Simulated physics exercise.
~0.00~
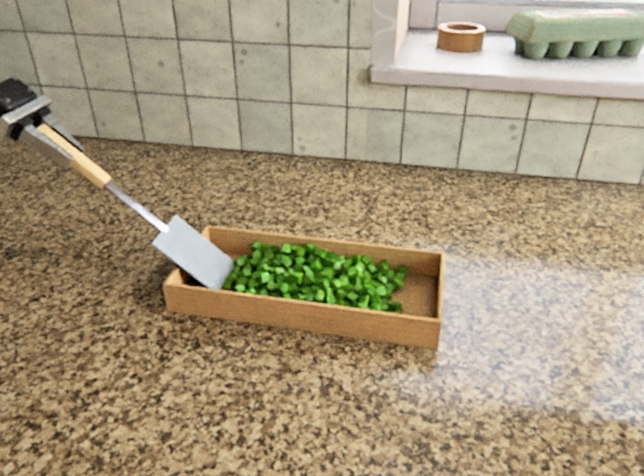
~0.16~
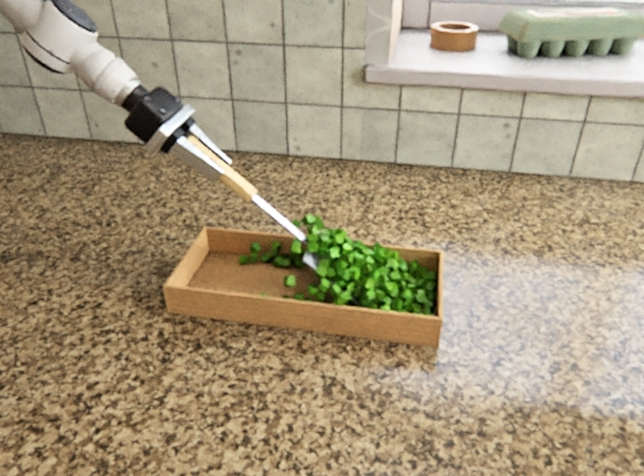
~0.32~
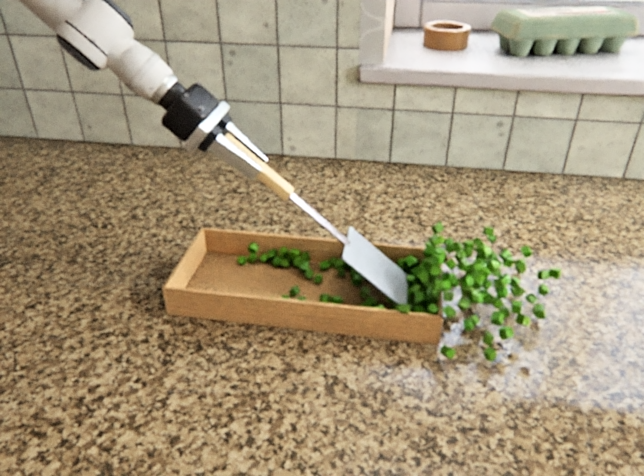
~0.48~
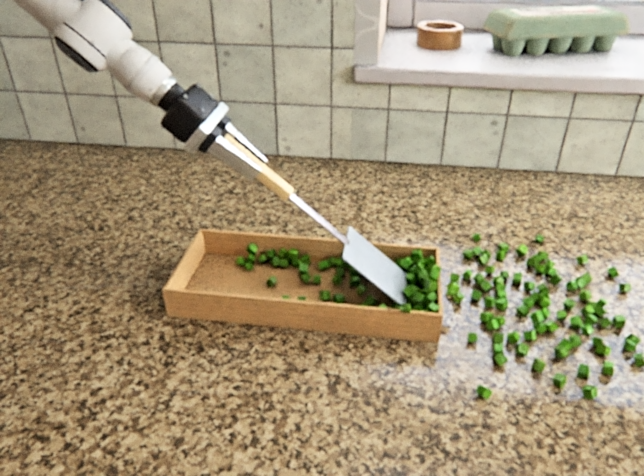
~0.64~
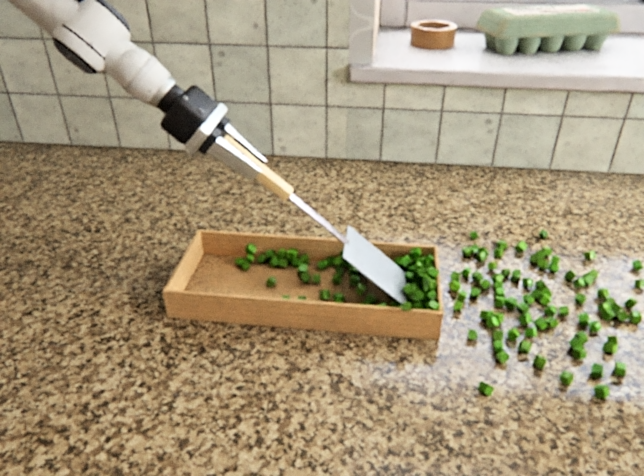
Robot arm pushing green vegetable dice rightward along a wooden trough with a turner, spilling many over the end onto the countertop.
